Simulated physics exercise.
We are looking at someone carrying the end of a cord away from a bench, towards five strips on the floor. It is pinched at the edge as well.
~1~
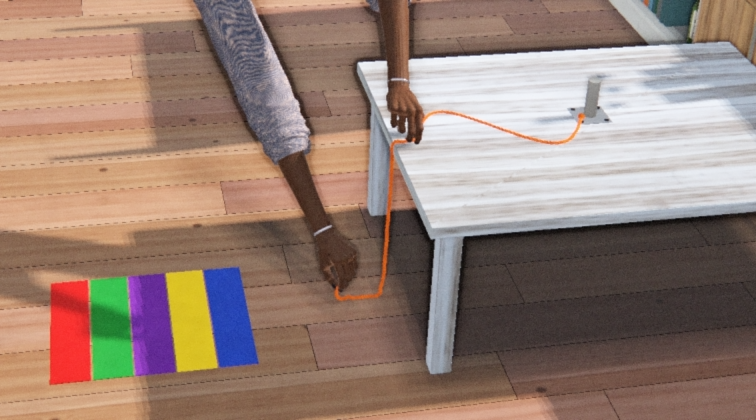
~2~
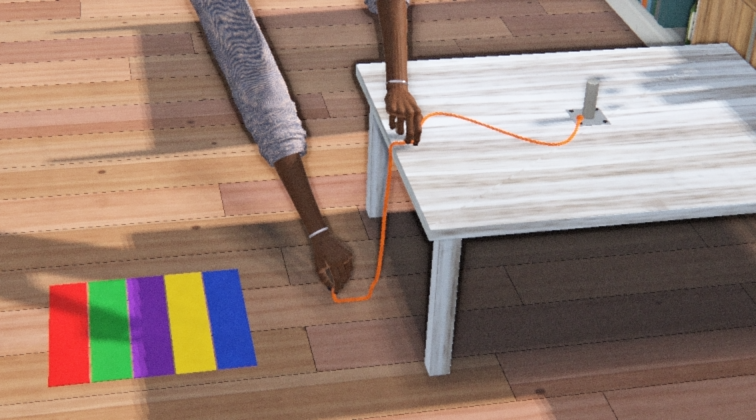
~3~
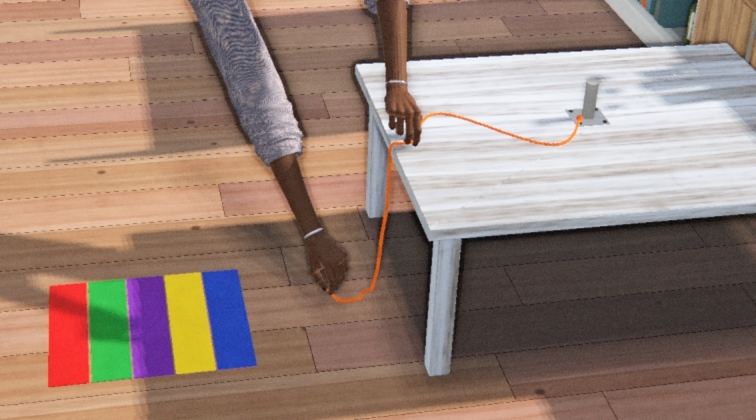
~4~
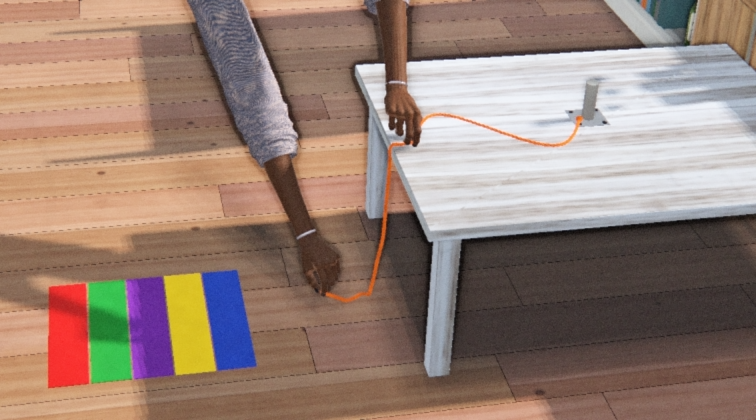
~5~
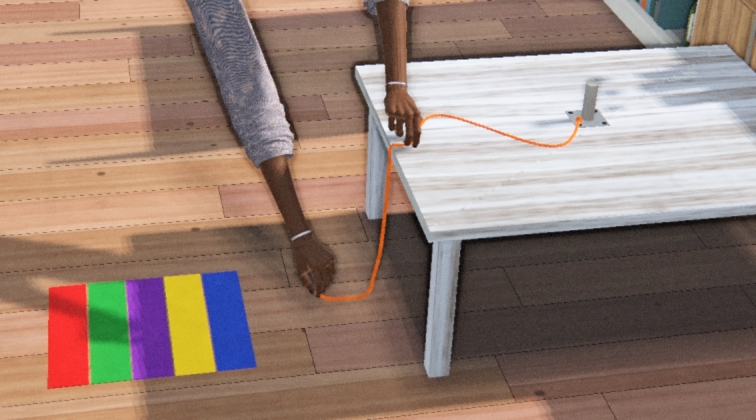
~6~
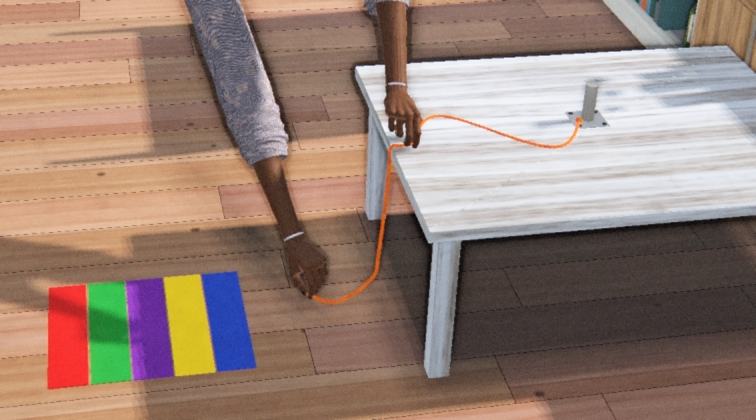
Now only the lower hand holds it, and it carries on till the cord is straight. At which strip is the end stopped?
The end stops over the green strip.
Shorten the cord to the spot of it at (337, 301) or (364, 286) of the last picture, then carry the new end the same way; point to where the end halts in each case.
Try by try, around (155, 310) and (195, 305).
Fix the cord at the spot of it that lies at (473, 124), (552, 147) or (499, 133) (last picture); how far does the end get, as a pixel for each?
Near (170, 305), (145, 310) and (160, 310).
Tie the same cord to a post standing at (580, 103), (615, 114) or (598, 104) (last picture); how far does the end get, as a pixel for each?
In that order: (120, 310), (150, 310) and (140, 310).
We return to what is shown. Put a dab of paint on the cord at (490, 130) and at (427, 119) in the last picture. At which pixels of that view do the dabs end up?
About (448, 133), and the other about (381, 148).
A little later, end near (187, 305); over yellow.
Next, end near (138, 310); over purple.
When it is tight, end near (110, 312); over green. It gets as far as the green strip.
